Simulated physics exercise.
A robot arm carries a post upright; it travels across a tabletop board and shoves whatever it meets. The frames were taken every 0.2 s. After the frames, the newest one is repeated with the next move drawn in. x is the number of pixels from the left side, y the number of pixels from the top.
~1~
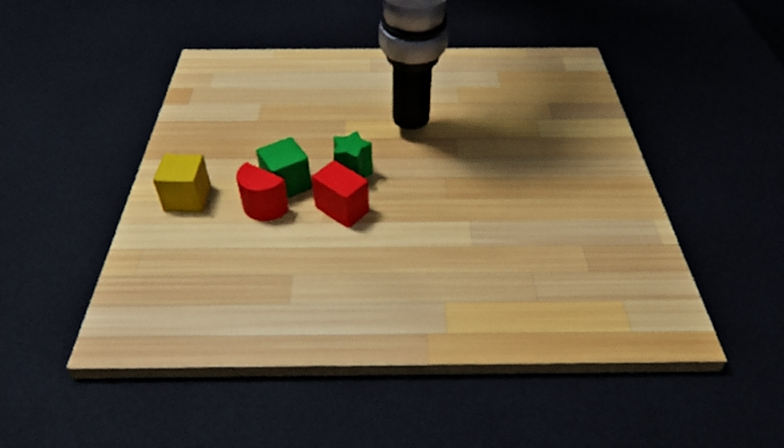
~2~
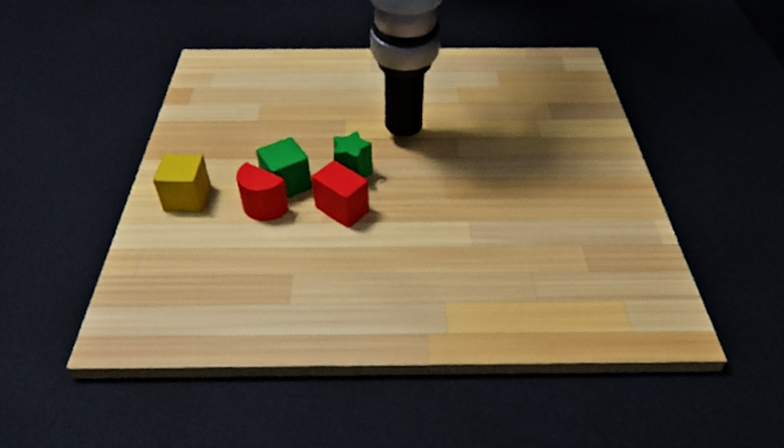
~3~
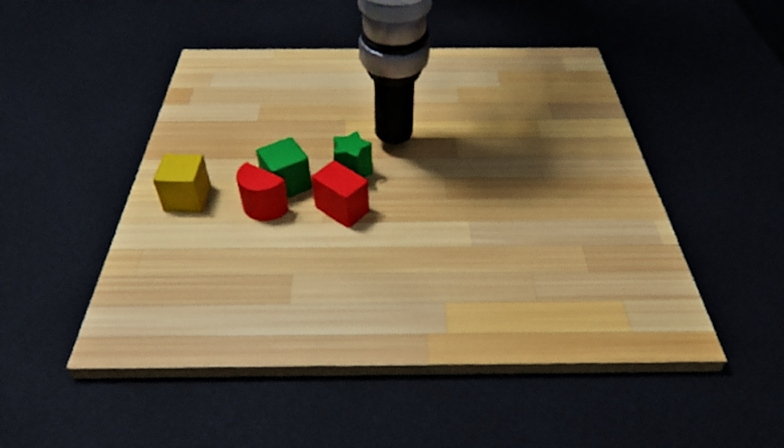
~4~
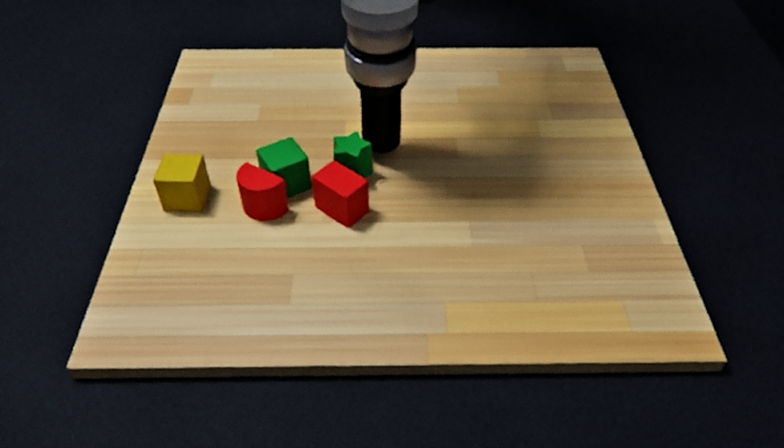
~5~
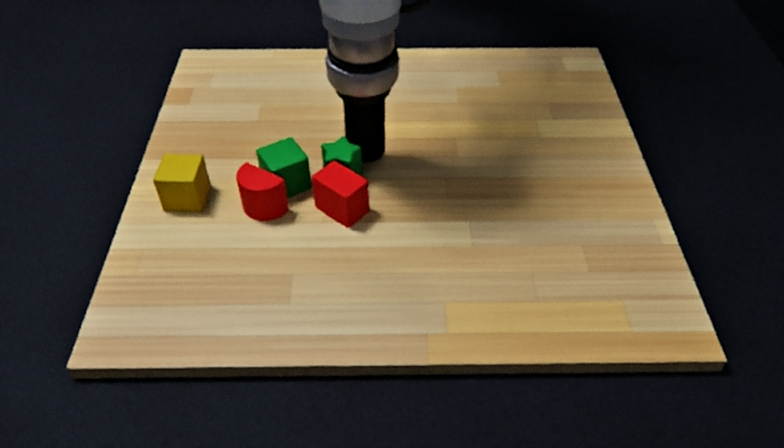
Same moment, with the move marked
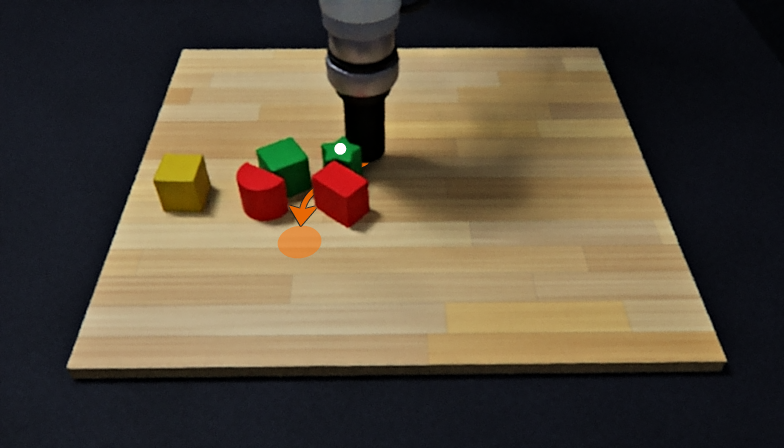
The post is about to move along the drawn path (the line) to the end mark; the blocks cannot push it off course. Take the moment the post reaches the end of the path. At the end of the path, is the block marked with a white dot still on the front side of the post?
Short answer: No.
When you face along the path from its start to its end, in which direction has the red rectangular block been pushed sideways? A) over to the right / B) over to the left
The correct letter is B.
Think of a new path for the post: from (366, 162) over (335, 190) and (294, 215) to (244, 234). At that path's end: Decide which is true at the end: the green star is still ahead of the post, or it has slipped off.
It holds its place in front.
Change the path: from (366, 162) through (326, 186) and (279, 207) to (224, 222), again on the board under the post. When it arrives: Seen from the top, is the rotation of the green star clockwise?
I expect not.
Path on the board, from (366, 162) over (330, 181) and (303, 207) to (300, 242); the dot is on the green star.
On the path given first. One third of the way, post at (329, 170); red D-shaped block at (245, 182), turned 15° anticlockwise; green square block at (262, 157), turned 35° clockwise; red rectangular block at (329, 189), turned 60° anticlockwise; green star at (301, 168).
Two thirds of the way, post at (302, 196); red D-shaped block at (234, 190), turned 30° clockwise; green square block at (255, 159), turned 55° clockwise; red rectangular block at (328, 193), turned 80° anticlockwise; green star at (272, 197).
At the end, post at (298, 231); red D-shaped block at (230, 193), turned 55° clockwise; green square block at (255, 159), turned 55° clockwise; red rectangular block at (337, 204), turned 125° anticlockwise; green star at (255, 216), turned 40° clockwise.
